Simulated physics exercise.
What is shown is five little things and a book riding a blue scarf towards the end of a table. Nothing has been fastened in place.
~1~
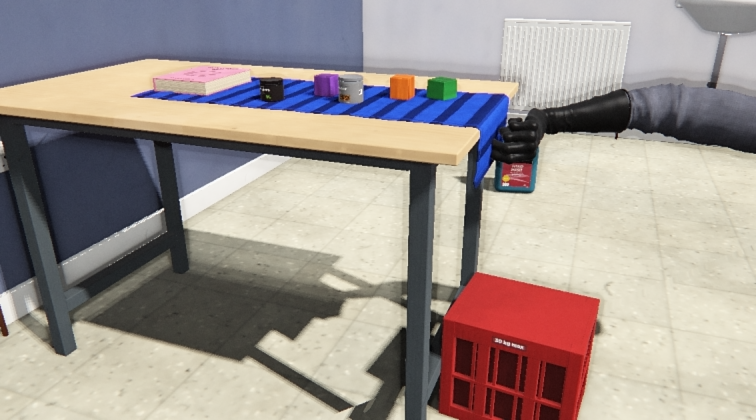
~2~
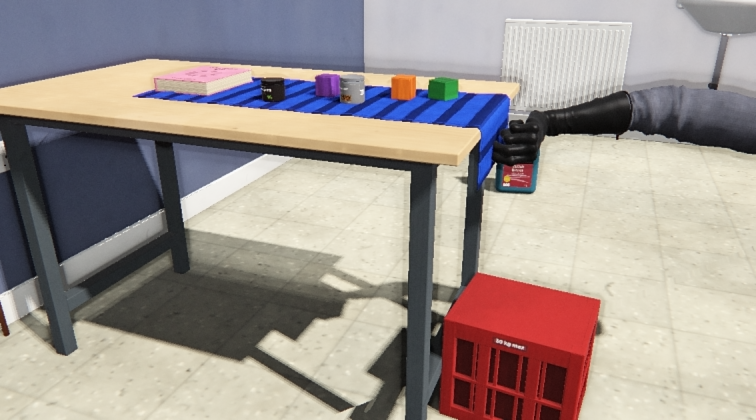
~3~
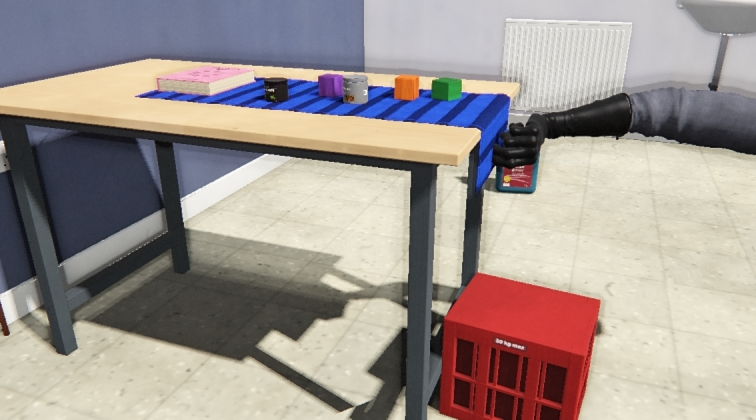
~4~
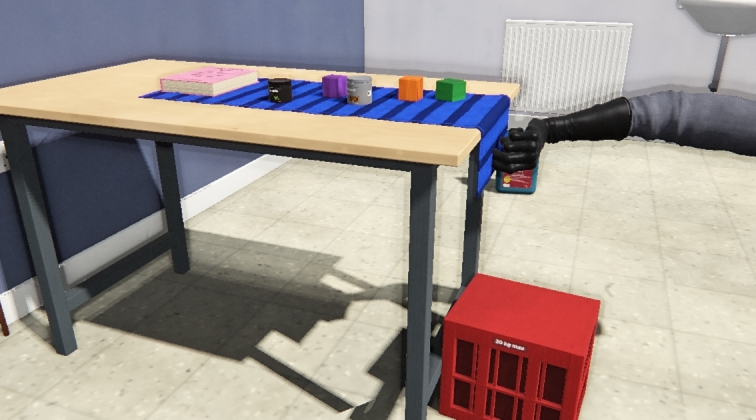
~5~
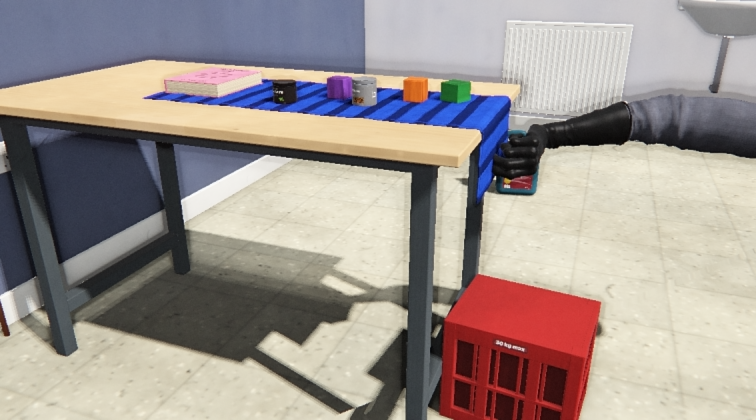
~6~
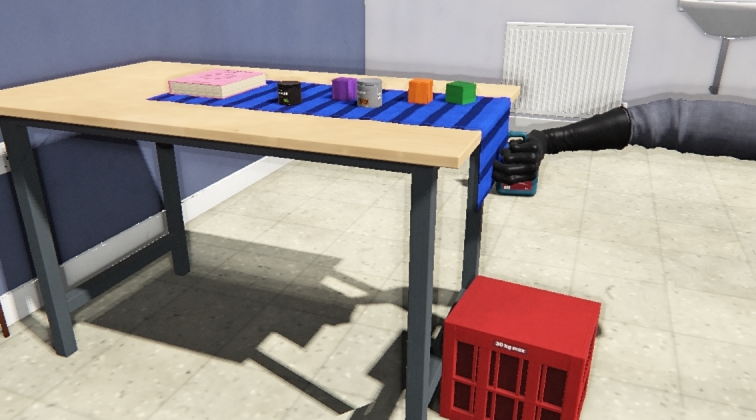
We see a black-gloved hand at the end of a table pulling down a blue striped scarf, which slides slightly to the right, carrying a pink book, two pots and three coloured cubes above a red crate on the floor.
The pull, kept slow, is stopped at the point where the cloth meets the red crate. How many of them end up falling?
The count of things that fall is three.
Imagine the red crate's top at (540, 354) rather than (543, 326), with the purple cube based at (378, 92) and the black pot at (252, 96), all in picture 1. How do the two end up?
Outcome for the purple cube: It is lost. Outcome for the black pot: It stays.
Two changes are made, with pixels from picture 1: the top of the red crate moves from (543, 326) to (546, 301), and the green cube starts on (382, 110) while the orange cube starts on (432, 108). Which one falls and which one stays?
Observed: Green cube departs; orange cube departs.
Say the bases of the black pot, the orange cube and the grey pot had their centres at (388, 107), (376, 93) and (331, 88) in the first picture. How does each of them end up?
Result - black pot down, orange cube down, grey pot still up.
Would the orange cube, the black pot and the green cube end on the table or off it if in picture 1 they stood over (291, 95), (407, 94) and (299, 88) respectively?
Orange cube: Still up. Black pot: Off. Green cube: Still up.
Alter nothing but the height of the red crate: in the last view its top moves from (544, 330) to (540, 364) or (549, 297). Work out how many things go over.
That would make 4 and 2.
Soon after, hem near (490, 248); green cube gone.
Then, hem on the crate; green cube, orange cube and grey pot gone.
At rest, hem on the crate; green cube, orange cube and grey pot gone. The table loses three.
